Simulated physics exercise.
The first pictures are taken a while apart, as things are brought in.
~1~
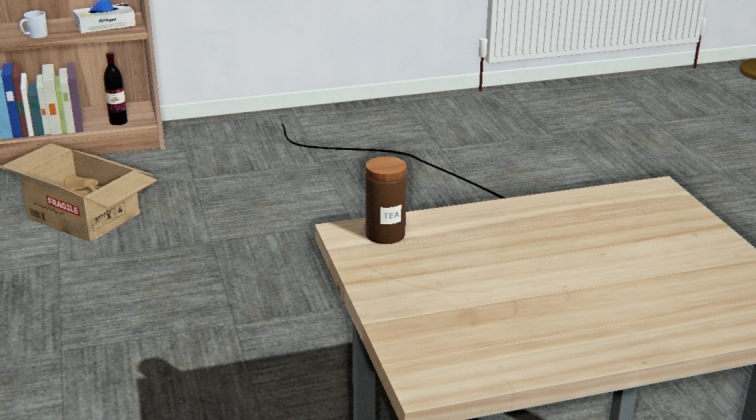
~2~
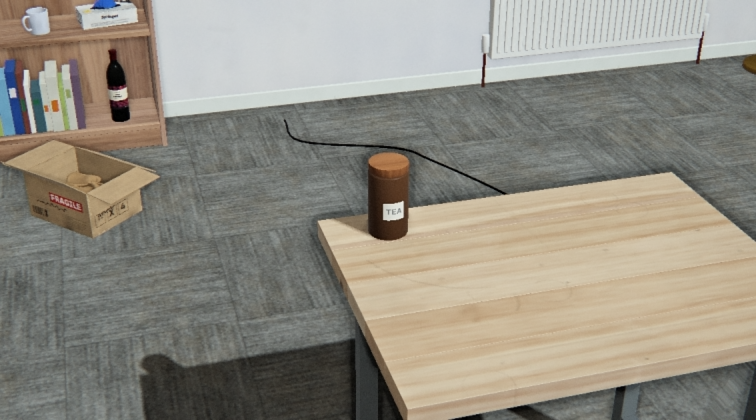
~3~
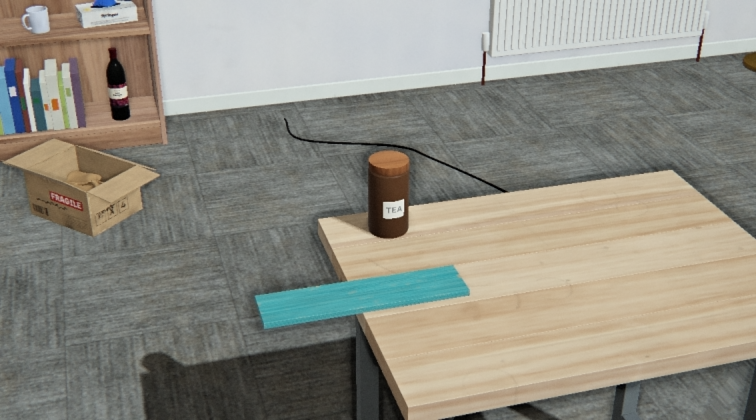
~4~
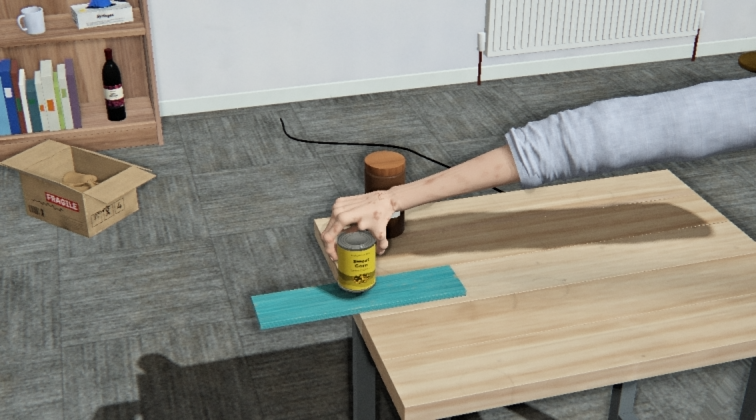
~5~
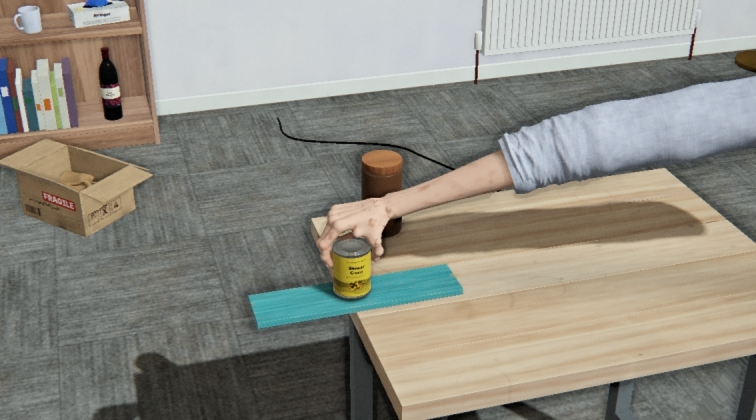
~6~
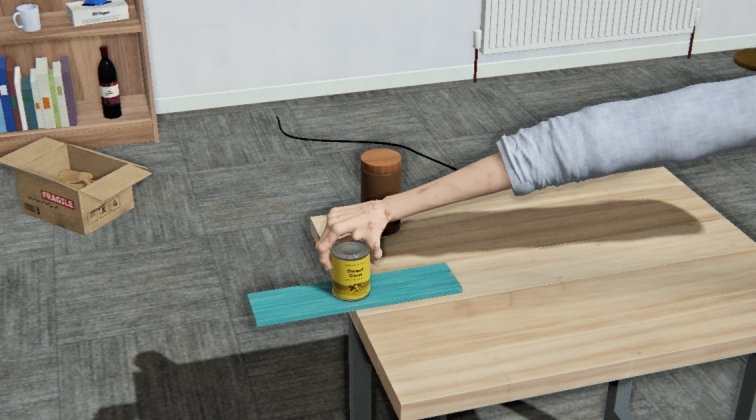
In an office-like room, a turquoise board appeared across the left edge of a wooden table near a tea canister, and then a hand lowered a yellow tin onto it and kept hold.
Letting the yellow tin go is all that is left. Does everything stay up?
Yes.
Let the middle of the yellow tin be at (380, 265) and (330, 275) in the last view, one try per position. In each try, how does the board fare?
Trial 1 - stable; trial 2 - falls.
Then, 0.50 s past the last view, nothing moves.
Then, 1.30 s past the last view, yellow tin resting near (351, 271).
Finally, all 3 still in place. Final places as the last picture's camera would see them, yellow tin near (351, 271). The board keeps its balance.
